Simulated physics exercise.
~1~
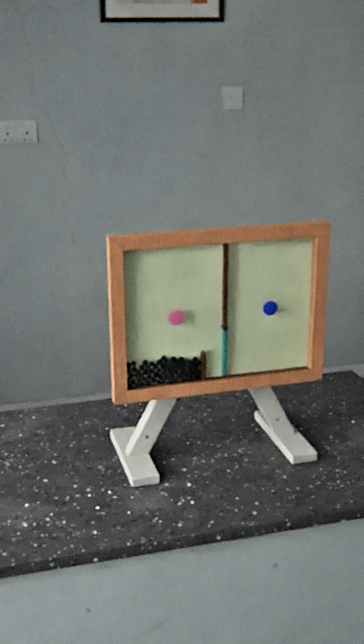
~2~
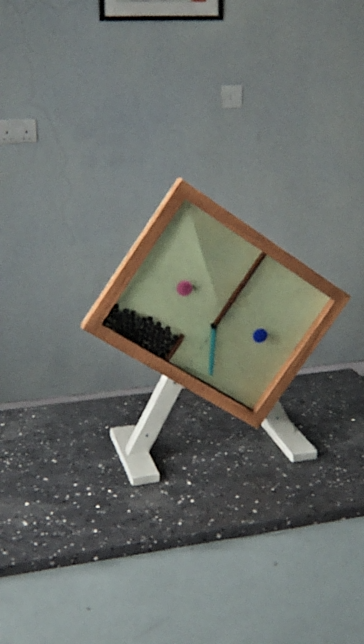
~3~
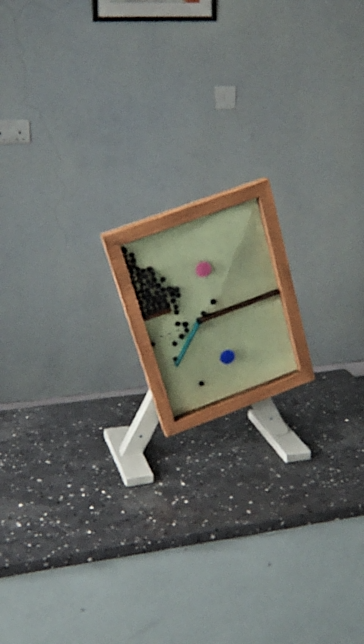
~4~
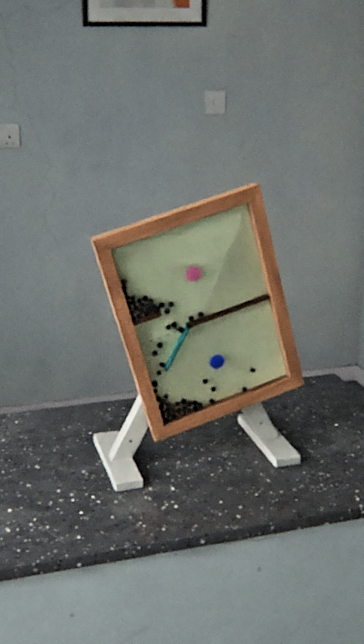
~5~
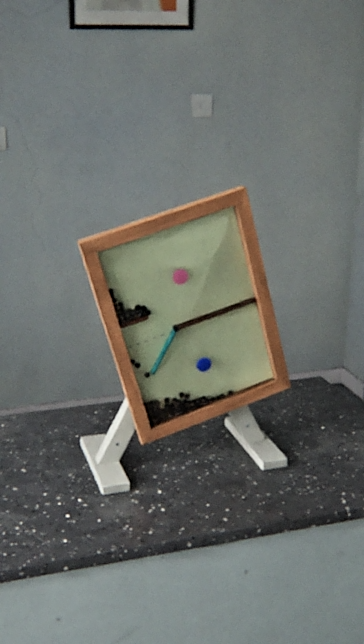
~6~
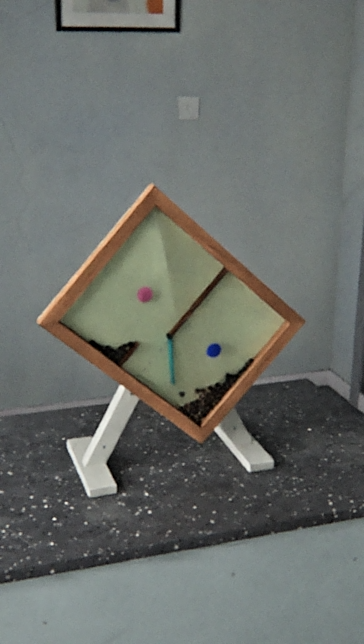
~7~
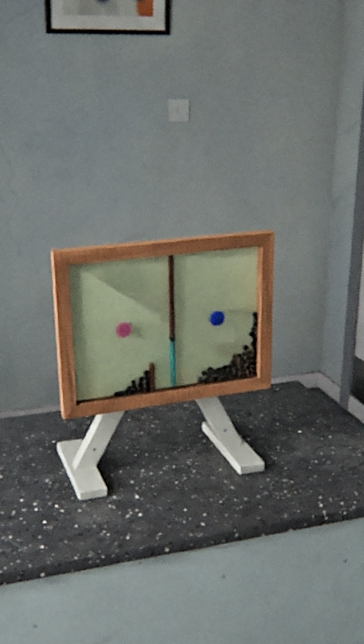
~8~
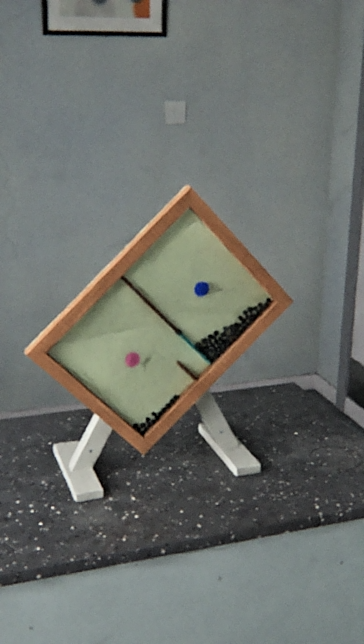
A wooden-framed, clear-fronted box on white legs stands on a speckled dark surface before a grey wall, seen from the front as the view drifts slightly right. Inside, black beads lie at the lower left, with a pink sticker left of a dark divider, a blue one right, and a turquoise flap below. The box turns steeply clockwise, and many beads spill past the opened flap into the blue side. It swings back through level and tilts anticlockwise, the flap closing. Most beads end along the blue side's lower edge, with a smaller group in the pink side.
